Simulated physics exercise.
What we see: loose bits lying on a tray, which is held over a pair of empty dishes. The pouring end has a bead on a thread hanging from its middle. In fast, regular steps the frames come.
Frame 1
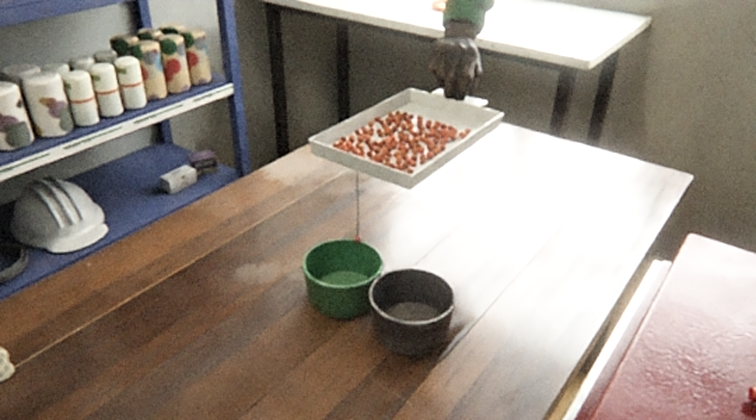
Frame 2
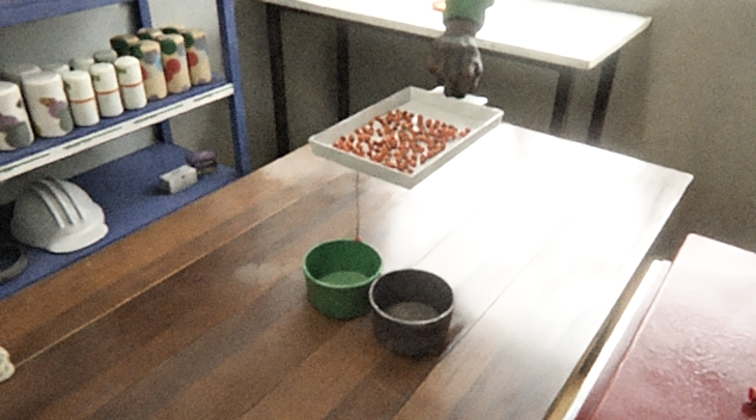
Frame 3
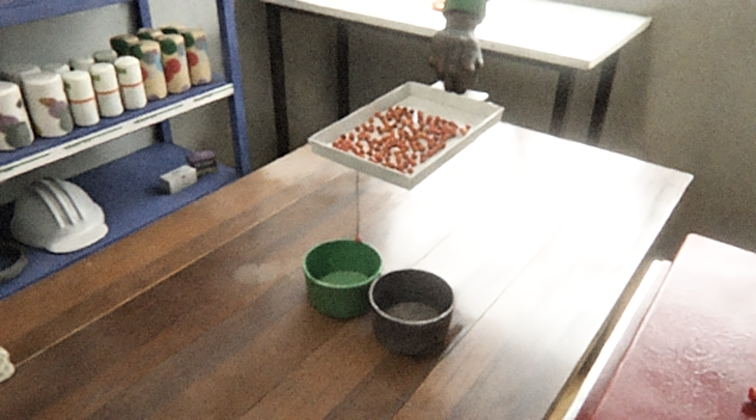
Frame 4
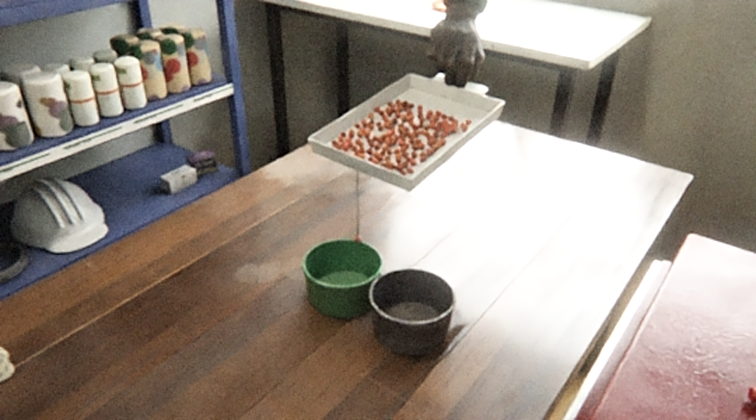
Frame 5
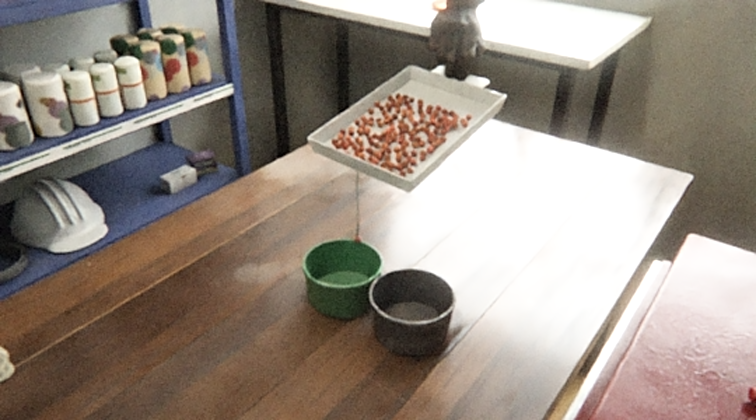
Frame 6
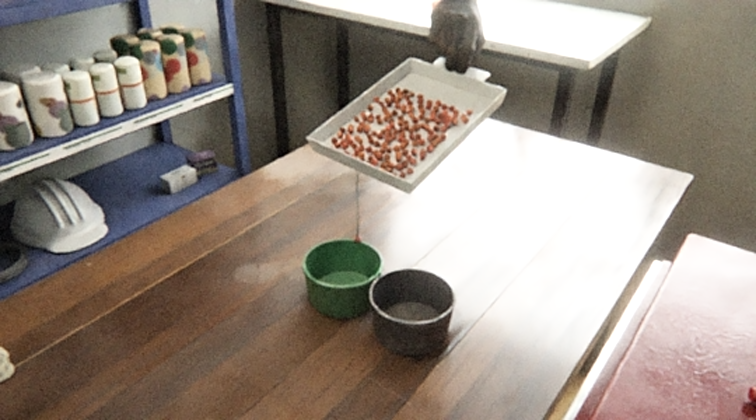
A white tray of small reddish-brown pellets is held by a dark hand with a green cuff above a wooden table, viewed from a raised, fixed position in a workroom. A green dish and a dark grey one sit below, with blue shelves of containers and a white helmet at left and a red surface at right. The hand slowly raises the tray's far end, tilting it slightly toward the dishes, while the pellets barely shift.
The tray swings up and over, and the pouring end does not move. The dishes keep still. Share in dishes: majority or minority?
Majority.
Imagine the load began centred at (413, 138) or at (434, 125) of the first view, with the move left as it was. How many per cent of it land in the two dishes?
Close to 90 in a hundred, then close to 90 in a hundred.
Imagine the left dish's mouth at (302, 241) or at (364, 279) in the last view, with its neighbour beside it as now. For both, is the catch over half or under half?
At place one in excess of half; at place two in excess of half.
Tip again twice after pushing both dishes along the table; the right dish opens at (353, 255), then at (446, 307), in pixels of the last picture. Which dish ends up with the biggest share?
For the first placement, the right-side one; for the second placement, the left-side one.
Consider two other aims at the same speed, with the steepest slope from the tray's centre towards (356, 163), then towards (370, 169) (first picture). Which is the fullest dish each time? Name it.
Going by the two slopes in order, it's the left-side one and then the left-side one.
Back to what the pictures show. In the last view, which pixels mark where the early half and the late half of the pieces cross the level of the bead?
Roughly at (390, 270) first, and then at (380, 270).
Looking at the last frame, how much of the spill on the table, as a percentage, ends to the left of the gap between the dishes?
About 40 percent of the spill.
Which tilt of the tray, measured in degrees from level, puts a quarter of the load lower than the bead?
That happens at around 105°.
Soon after the last picture, tray tipped steeply; all on the tray.
A little later, tray tipped right over; nearly all on the tray; a stray few in the right dish; a stray few in the left dish.
Later still, tray tipped past a quarter turn; about half in the right dish; about a third in the left dish; a small part outside both.
At rest, tray tipped past a quarter turn; about half in the right dish; about a third in the left dish; a small part outside both.
